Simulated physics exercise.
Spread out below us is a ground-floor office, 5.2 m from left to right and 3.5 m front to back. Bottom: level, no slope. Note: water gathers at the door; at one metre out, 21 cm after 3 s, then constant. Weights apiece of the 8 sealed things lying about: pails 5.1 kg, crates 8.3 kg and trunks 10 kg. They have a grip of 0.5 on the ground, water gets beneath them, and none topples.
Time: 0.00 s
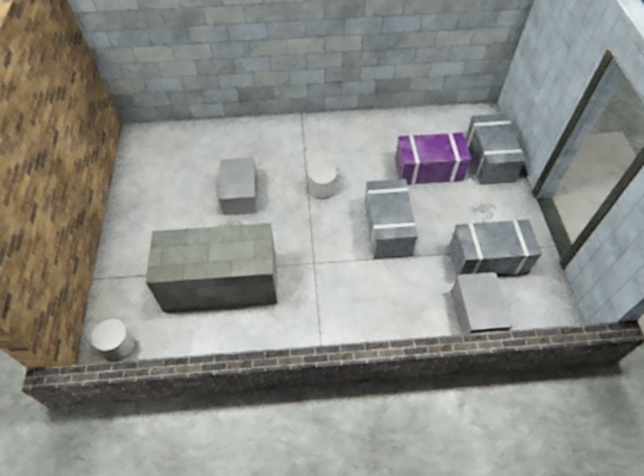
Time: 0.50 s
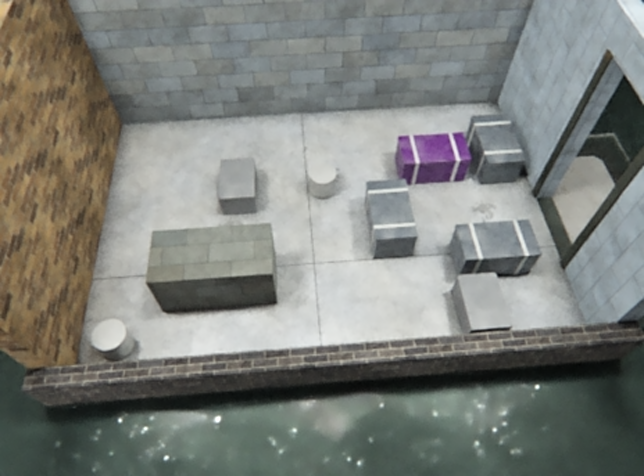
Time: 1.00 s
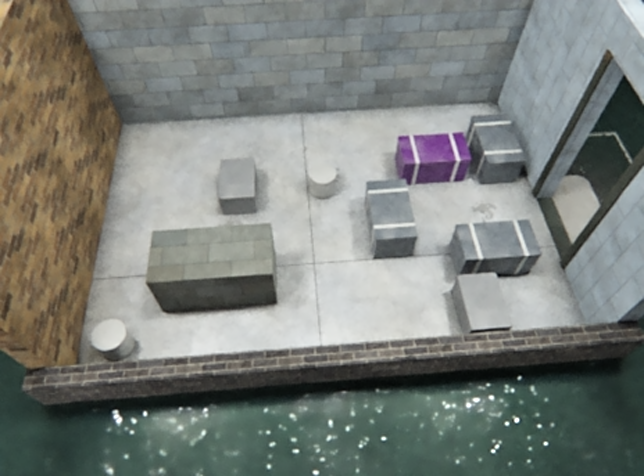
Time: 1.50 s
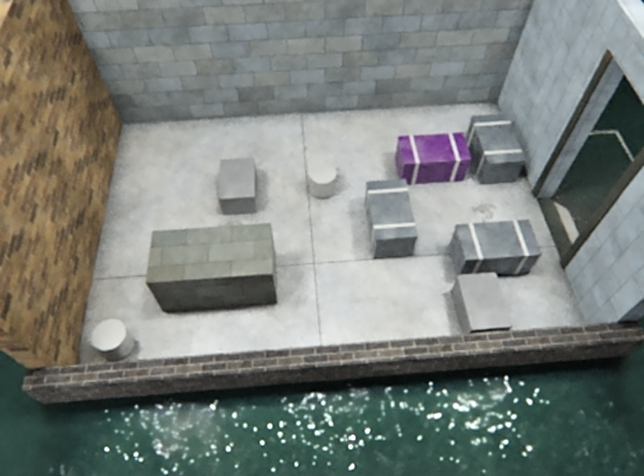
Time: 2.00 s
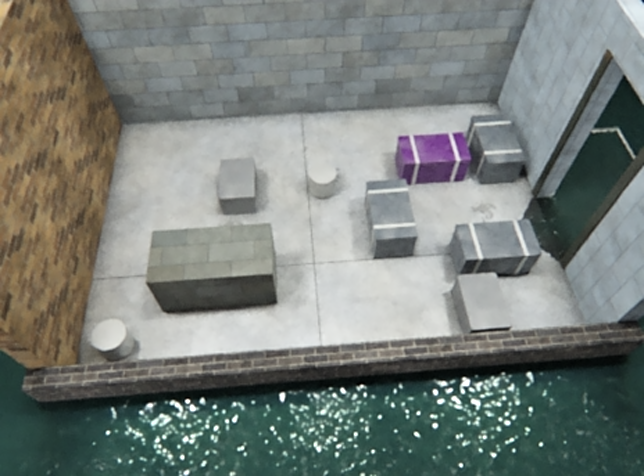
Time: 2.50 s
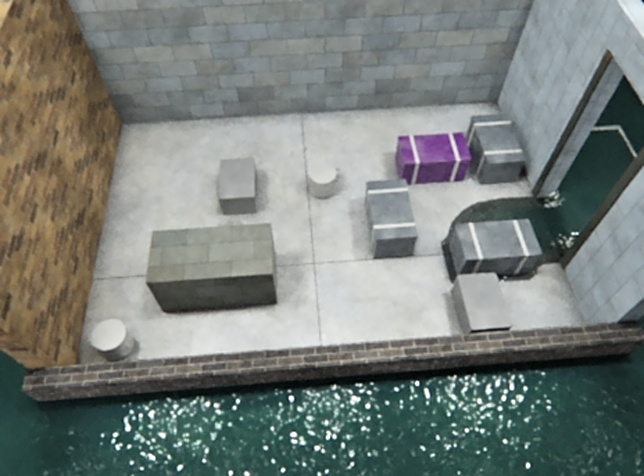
Dark green water rises outside a walled room, then spreads through the doorway around a gray trunk.
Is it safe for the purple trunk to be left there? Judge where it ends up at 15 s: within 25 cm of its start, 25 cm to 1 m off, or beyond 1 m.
Expect it to be pushed part of a metre.
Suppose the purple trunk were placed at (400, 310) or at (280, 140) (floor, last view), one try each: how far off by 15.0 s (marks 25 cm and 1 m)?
First try: It covers a big distance; second try: It covers a big distance.
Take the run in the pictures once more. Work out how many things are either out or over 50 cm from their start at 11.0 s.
I get 6.
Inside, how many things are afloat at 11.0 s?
At that instant the tally stands at 7.
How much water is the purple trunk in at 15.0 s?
About 6 cm.
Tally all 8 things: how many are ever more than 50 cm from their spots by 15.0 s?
7 of them.
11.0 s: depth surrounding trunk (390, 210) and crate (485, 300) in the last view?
First about 11 cm, second about 9 cm.
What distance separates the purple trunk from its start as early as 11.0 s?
Roughly 60 cm by then.
After 3.5 s the purple trunk is near (434, 146), 0.0 m from its start, aground; 0 afloat.
After 6.8 s the purple trunk is near (429, 131), 0.3 m from its start, aground; 3 afloat.
After 11.0 s the purple trunk is near (431, 115), 0.6 m from its start, afloat; 7 afloat.
After 15.0 s the purple trunk is near (475, 130), 0.6 m from its start, afloat; 8 afloat.
